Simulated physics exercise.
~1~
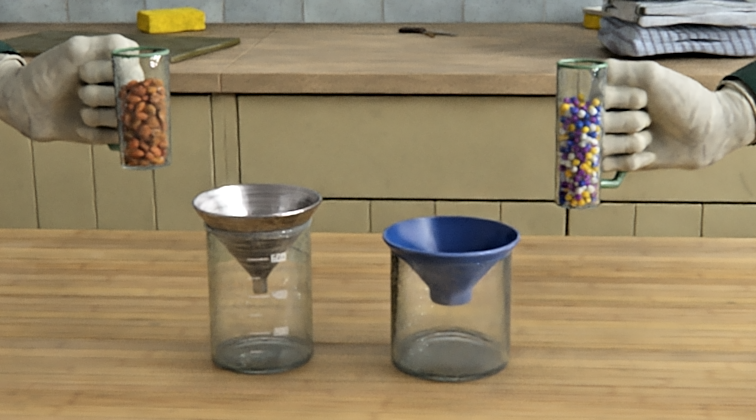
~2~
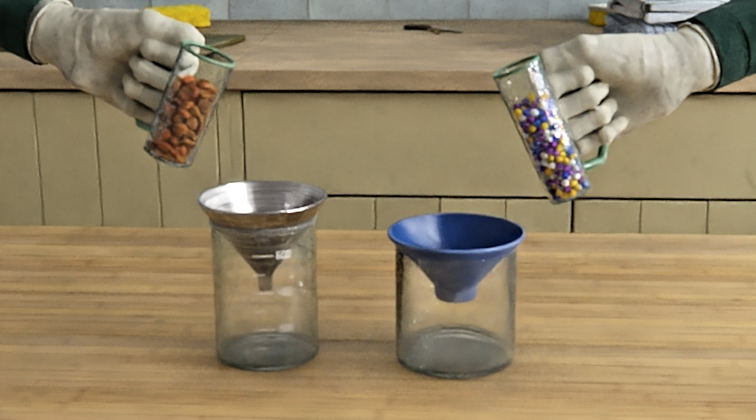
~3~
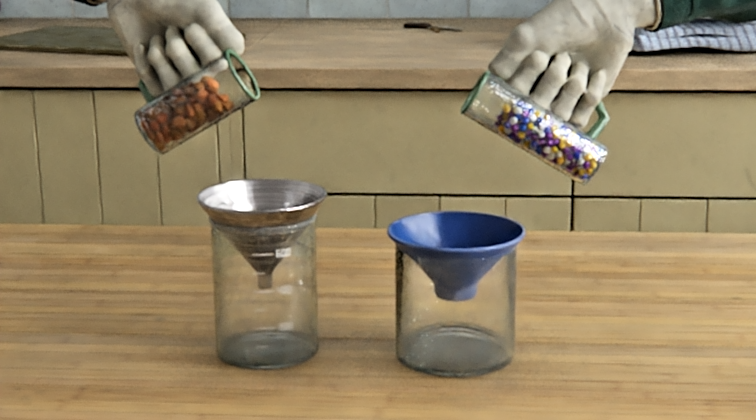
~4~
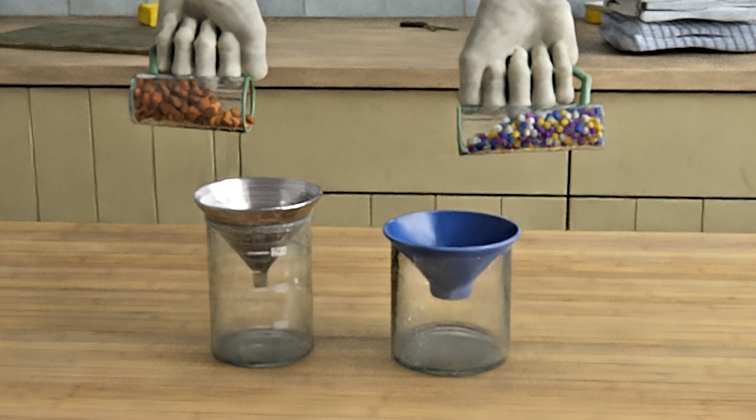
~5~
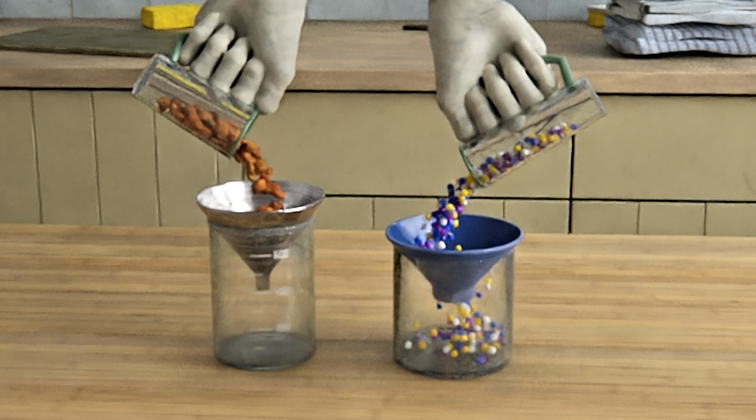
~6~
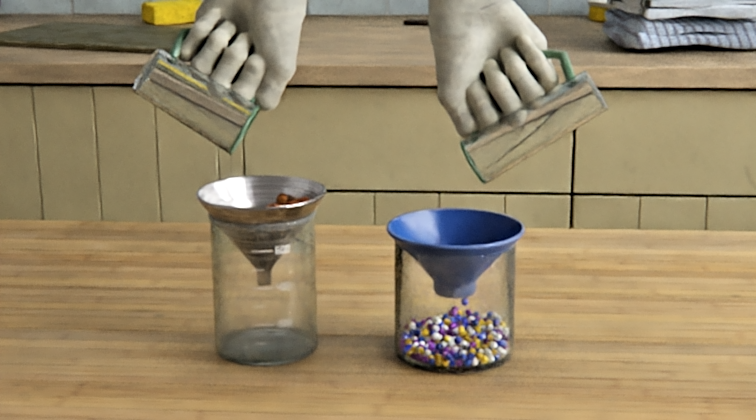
In a kitchen, gloved hands tip two cups over funnels, brown nuggets clogging the metal one, colourful beads draining into the right jar.
